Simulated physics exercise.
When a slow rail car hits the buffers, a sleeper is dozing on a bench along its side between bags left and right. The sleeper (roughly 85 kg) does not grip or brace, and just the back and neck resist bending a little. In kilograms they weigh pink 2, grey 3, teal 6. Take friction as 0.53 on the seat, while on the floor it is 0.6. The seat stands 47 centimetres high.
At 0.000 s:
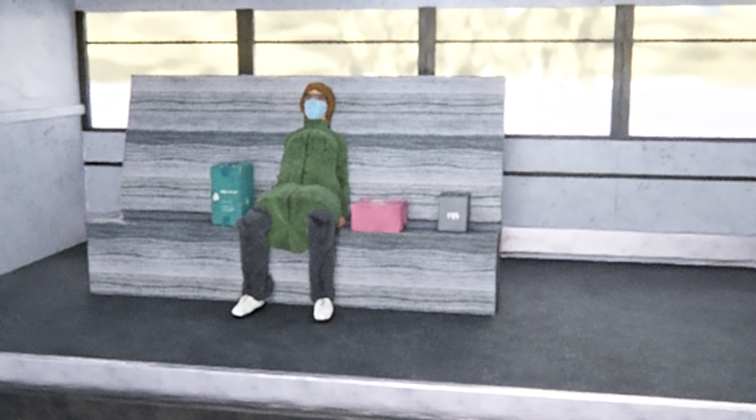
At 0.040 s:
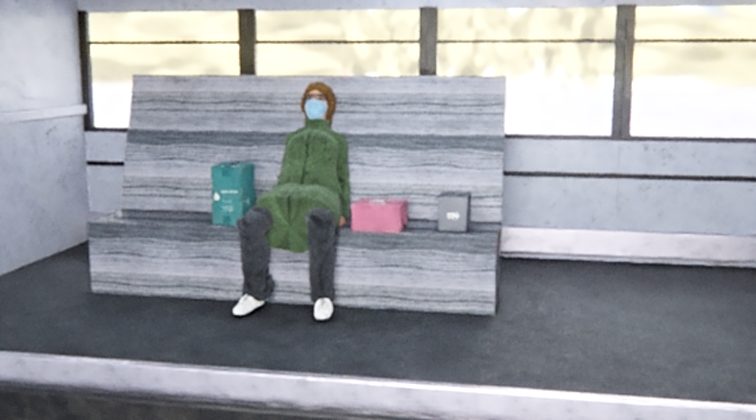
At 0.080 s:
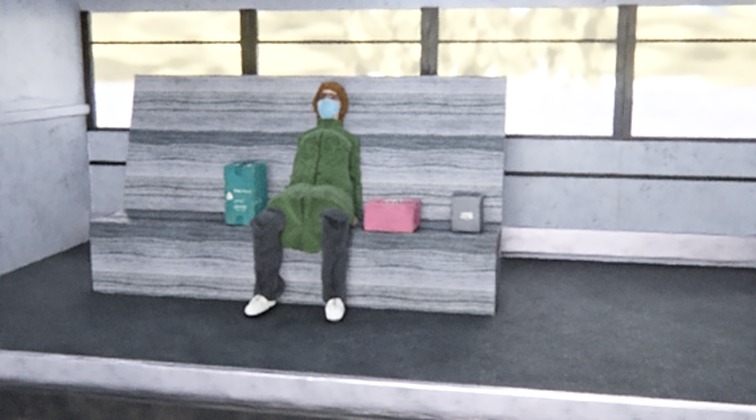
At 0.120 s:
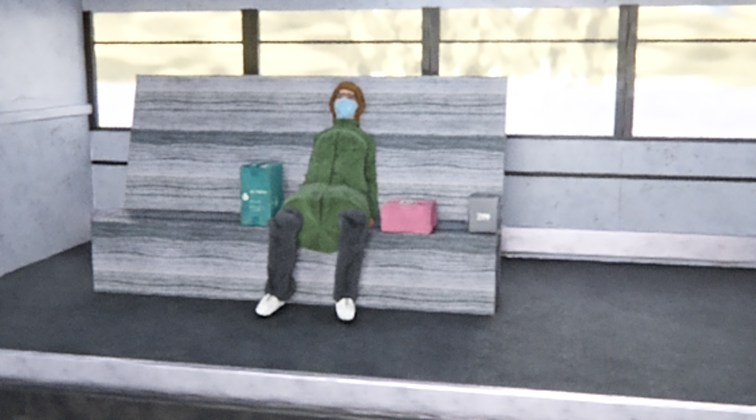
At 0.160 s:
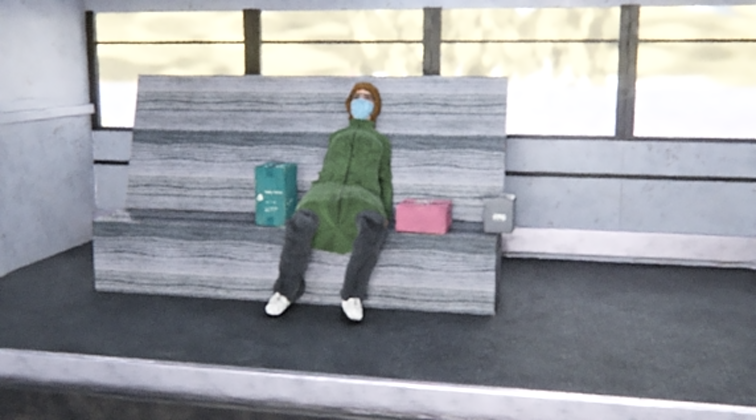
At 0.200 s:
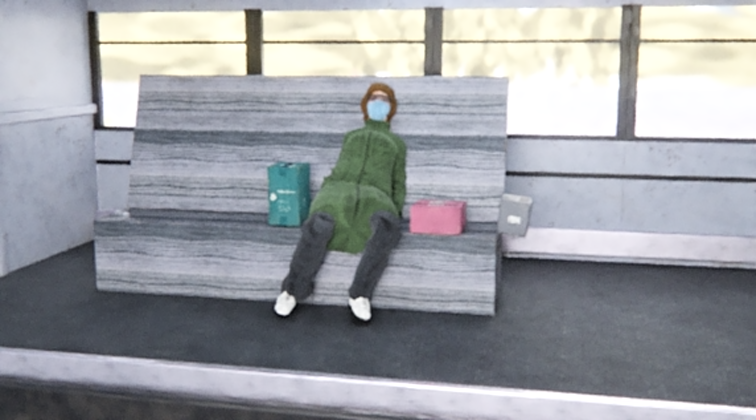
Masked person in a green coat slumping on a striped bench, sliding right along with a teal pack, pink carton and gray box.
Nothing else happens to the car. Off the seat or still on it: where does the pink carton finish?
Off it.
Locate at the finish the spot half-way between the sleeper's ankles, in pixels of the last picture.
(356, 296).
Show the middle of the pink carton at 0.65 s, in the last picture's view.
You'd see it close to (510, 226) then.
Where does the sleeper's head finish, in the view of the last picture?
The head ends at about (514, 236).
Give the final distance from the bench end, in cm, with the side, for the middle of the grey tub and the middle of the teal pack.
The grey tub ends 100 cm past, and the teal pack ends 80 cm short.
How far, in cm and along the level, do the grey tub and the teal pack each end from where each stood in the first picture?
Roughly: Grey tub 130; teal pack 90.
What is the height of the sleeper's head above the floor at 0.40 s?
Some 110 cm up.
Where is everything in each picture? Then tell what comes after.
Pink carton (380, 215), teal pack (233, 194), in the first frame.
Pink carton (380, 215), teal pack (233, 193), in the second frame.
Pink carton (393, 215), teal pack (246, 193), in the third frame.
Pink carton (410, 216), teal pack (262, 193), in the fourth frame.
Pink carton (424, 216), teal pack (276, 194), in the fifth frame.
Pink carton (439, 217), teal pack (289, 193). Everything loose set off at about 2.8 m/s, in the sixth frame.
After 0.40 s the pink carton is 7 cm short of the bench end, tilted 0°, near (487, 219) in the last picture's view; the teal pack 103 cm short of the bench end, tilted 30°.
After 0.65 s the pink carton is 7 cm past the bench end, tilted 50°, near (510, 226) in the last picture's view.
After 1.05 s the pink carton is 22 cm past the bench end, tilted 60°, near (531, 297) in the last picture's view.
At rest, 2.7 s, pink carton drops off; grey tub drops off; teal pack stays on; sleeper's hips keep to the seat.
